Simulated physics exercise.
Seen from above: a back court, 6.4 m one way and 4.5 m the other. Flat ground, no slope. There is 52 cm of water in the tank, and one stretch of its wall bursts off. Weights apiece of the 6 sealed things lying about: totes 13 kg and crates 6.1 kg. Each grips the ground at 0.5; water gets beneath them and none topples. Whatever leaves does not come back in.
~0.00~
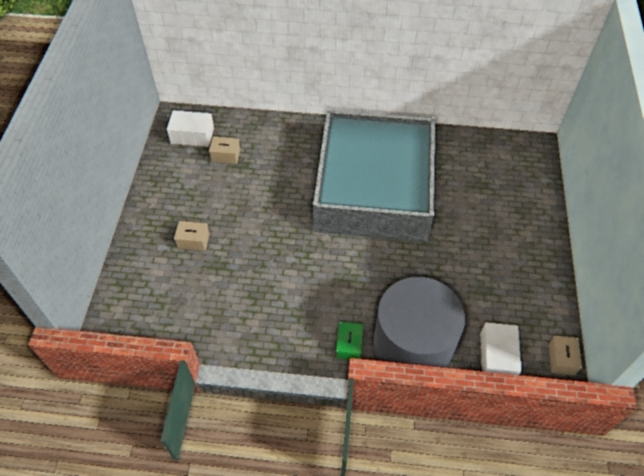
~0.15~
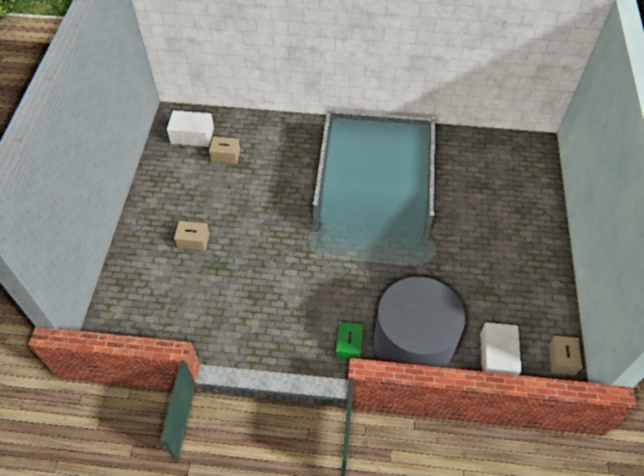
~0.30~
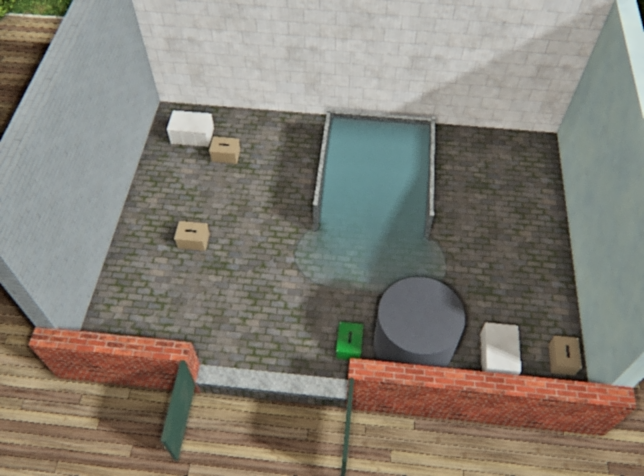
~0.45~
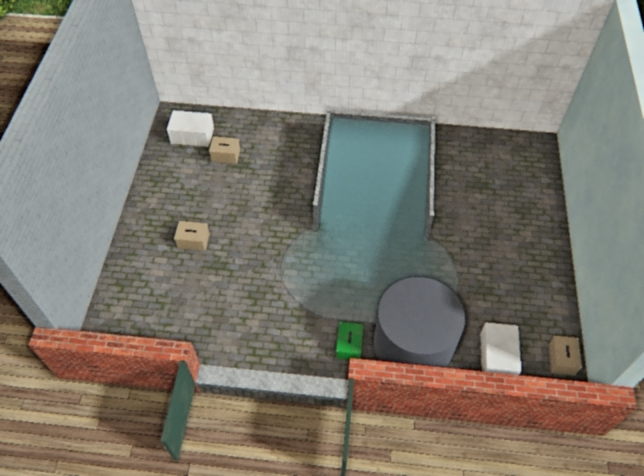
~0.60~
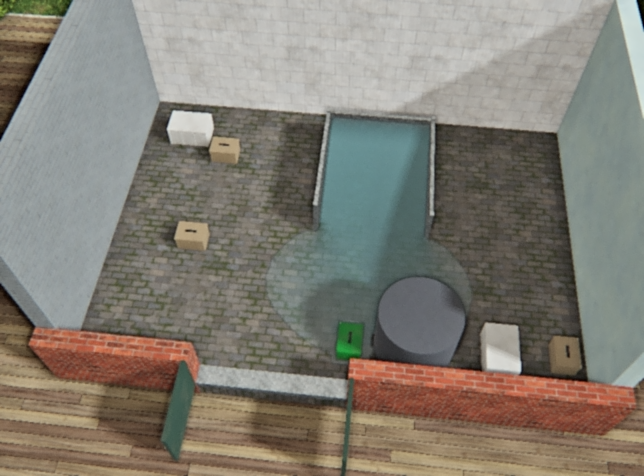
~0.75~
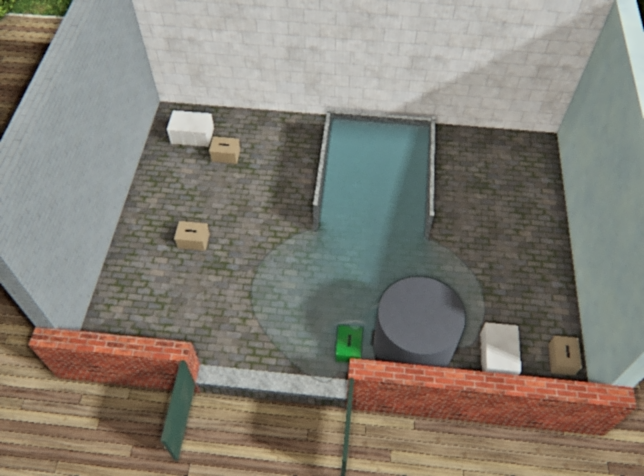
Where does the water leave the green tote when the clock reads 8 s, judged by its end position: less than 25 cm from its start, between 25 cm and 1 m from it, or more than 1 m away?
Its move will be long.
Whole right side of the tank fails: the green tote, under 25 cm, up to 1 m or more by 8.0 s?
What happens next is that the green tote does not really budge.
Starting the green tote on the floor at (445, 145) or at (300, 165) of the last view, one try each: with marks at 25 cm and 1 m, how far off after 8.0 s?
At the first spot it keeps its position; at the second it keeps its position.
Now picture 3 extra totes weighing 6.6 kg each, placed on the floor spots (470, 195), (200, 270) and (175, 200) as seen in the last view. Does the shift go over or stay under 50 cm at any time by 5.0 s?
Well, in that order it's lower, lower and lower.
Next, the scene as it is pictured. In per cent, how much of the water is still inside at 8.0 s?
Still held: Near 54 %.
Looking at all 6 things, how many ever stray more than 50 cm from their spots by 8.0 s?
2 in all.
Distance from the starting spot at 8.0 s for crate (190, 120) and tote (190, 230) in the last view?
The first ends 0 cm from its start, the second 0 cm.
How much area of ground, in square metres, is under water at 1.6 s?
I'd put it close to 11.0 m2.
After 1.6 s the green tote has gone out; 1 of 6 are out; 0 afloat.
After 3.6 s the green tote has gone out; 1 of 6 are out; 2 afloat.
After 5.6 s the green tote has gone out; 1 of 6 are out; 1 afloat.
After 8.0 s the green tote has gone out; 1 of 6 are out; 1 afloat.
